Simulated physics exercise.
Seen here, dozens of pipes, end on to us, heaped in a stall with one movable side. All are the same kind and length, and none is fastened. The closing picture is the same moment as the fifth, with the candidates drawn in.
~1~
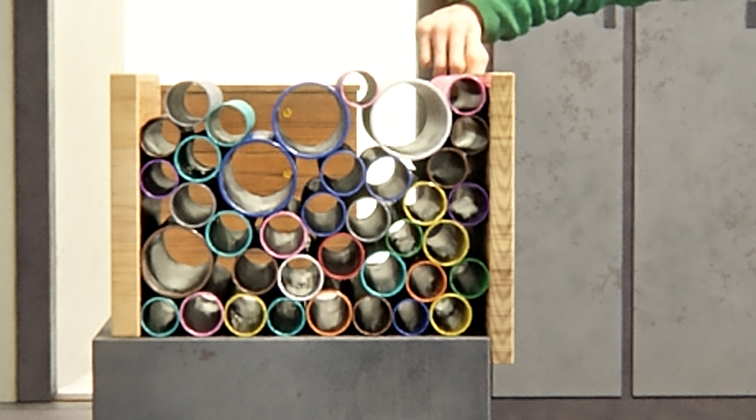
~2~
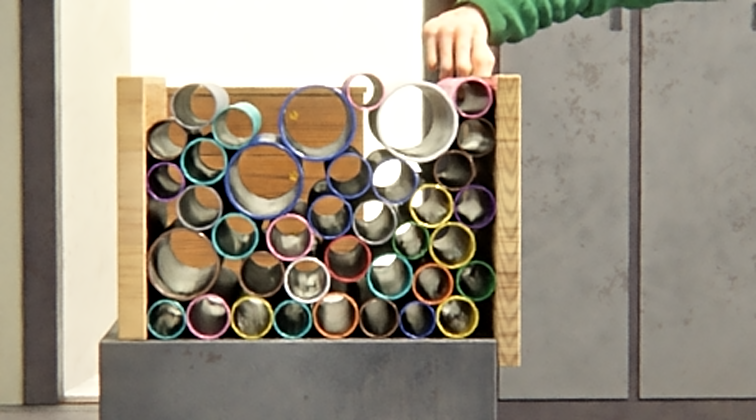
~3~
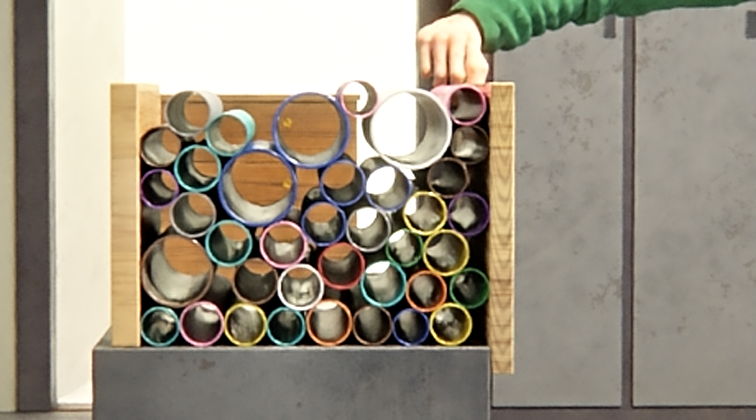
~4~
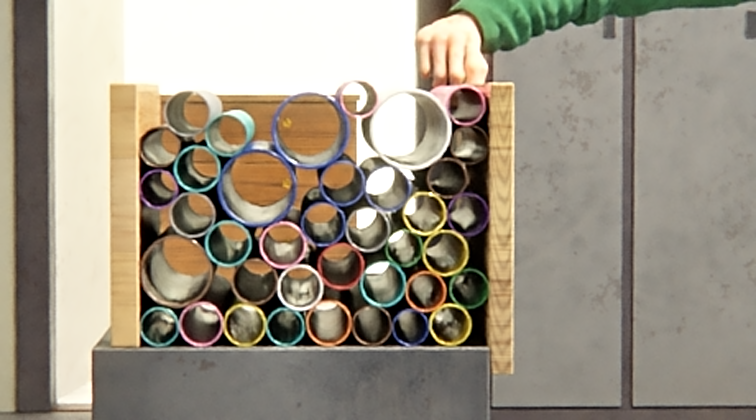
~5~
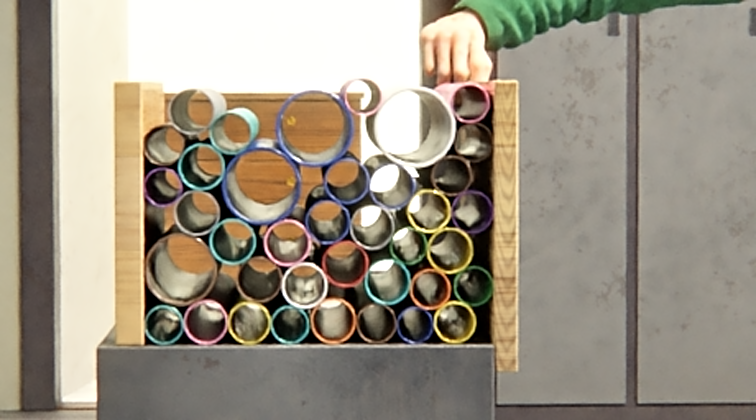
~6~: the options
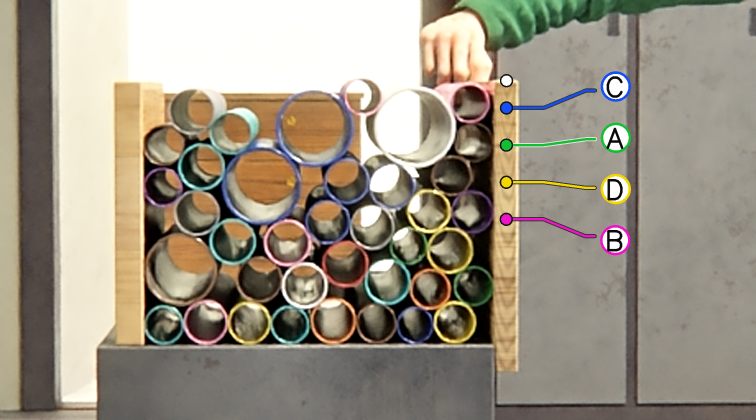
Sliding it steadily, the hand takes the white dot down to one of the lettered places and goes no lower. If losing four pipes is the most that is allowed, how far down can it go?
B is the limit.
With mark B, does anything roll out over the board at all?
At B: Yes.
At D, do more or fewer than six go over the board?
At D, fewer than six.
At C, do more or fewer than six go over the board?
It loses fewer than six.
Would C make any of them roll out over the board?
At C: No.
On the marked copy, A at (506, 145); B at (506, 220); C at (506, 108); D at (506, 182); the white dot at (506, 80).
With B. Early on, top of the board (494, 147).
Further on, top of the board (494, 219).
At the end, top of the board (494, 219), two out over the board.
As for the rest, A none out over the board; C none out over the board; D none out over the board.
